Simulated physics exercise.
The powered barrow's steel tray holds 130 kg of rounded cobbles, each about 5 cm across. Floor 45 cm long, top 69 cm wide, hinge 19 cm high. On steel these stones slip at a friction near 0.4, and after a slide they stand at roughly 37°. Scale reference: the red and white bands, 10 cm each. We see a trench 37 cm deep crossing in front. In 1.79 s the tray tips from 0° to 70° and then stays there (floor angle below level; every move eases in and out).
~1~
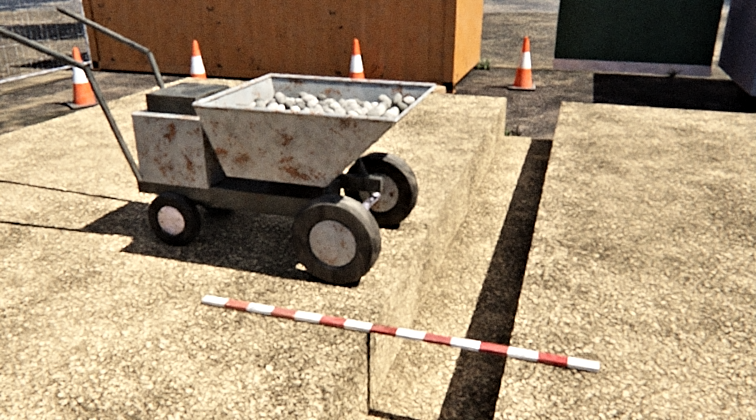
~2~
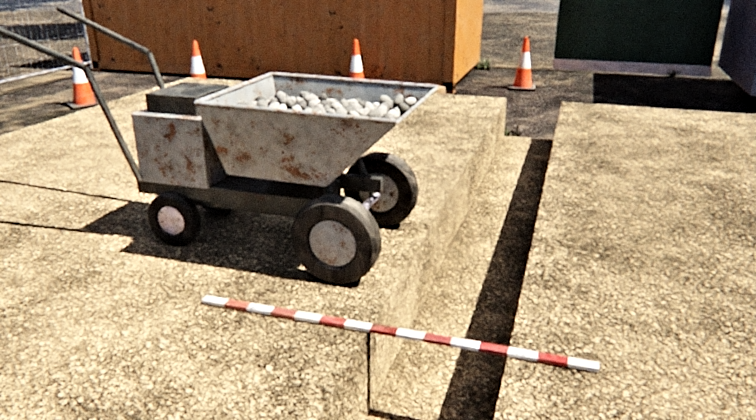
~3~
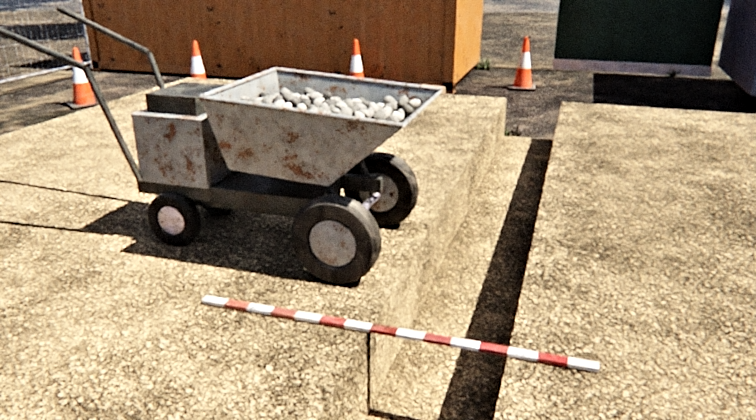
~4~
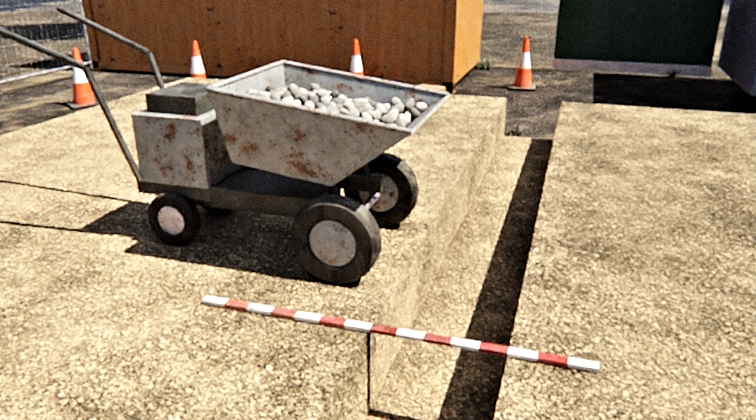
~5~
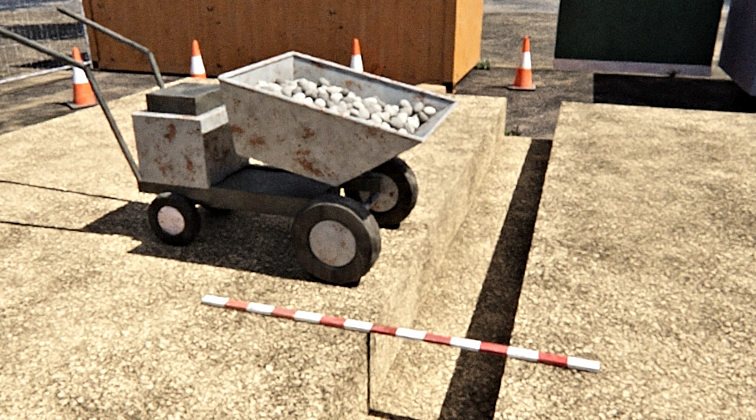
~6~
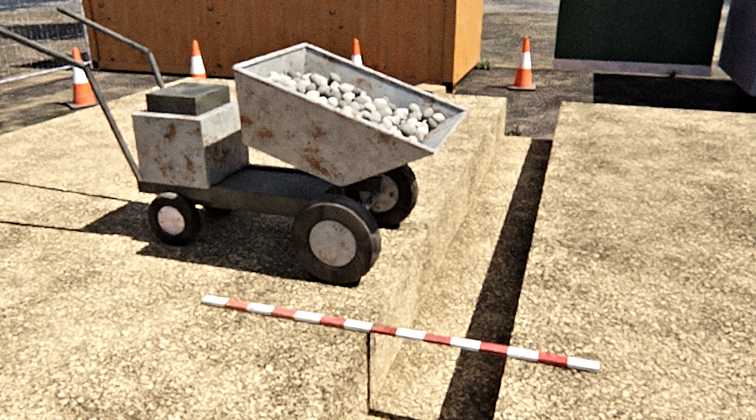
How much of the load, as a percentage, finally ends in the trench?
I would put it at about 59 per cent.
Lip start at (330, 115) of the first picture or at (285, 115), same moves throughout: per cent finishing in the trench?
The first gives about 100 percent and the second about 100 percent.
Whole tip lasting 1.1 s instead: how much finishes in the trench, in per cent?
Something close to 55 per cent.
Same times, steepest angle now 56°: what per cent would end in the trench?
Then roughly 60 percent.
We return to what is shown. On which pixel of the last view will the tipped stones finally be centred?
The stones end up centred near (511, 323).
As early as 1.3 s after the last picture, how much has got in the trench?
30 per cent, give or take.
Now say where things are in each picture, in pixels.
In the first picture, the tray is at 0°, its lip at (395, 121); the top of the load is at (329, 103).
In the second picture, lip at (397, 122), floor tilted 1°, highest stones at (310, 101).
In the third picture, lip at (403, 126), floor tilted 3°, highest stones at (297, 98).
In the fourth picture, lip at (412, 132), floor tilted 7°, highest stones at (300, 94).
In the fifth picture, the tray is at 12°, its lip at (422, 141); the top of the load is at (308, 88).
In the sixth picture, lip at (434, 153), floor tilted 18°, highest stones at (300, 79).
Then, 0.7 s after the last picture the floor is at 59°, 100 % in the tray; the foremost stones are at (487, 212).
Then, 1.3 s after the last picture the floor is at 70°, 40 % in the tray, 29 % in the trench, 31 % past the trench; the foremost stones are at (641, 295).
Then, 1.6 s after the last picture the floor is at 70°, 11 % in the tray, 47 % in the trench, 42 % past the trench; the foremost stones are at (706, 287).
Then, 3.6 s after the last picture the floor is at 70°, 0 % in the tray, 59 % in the trench, 41 % past the trench; the foremost stones are at (730, 282).
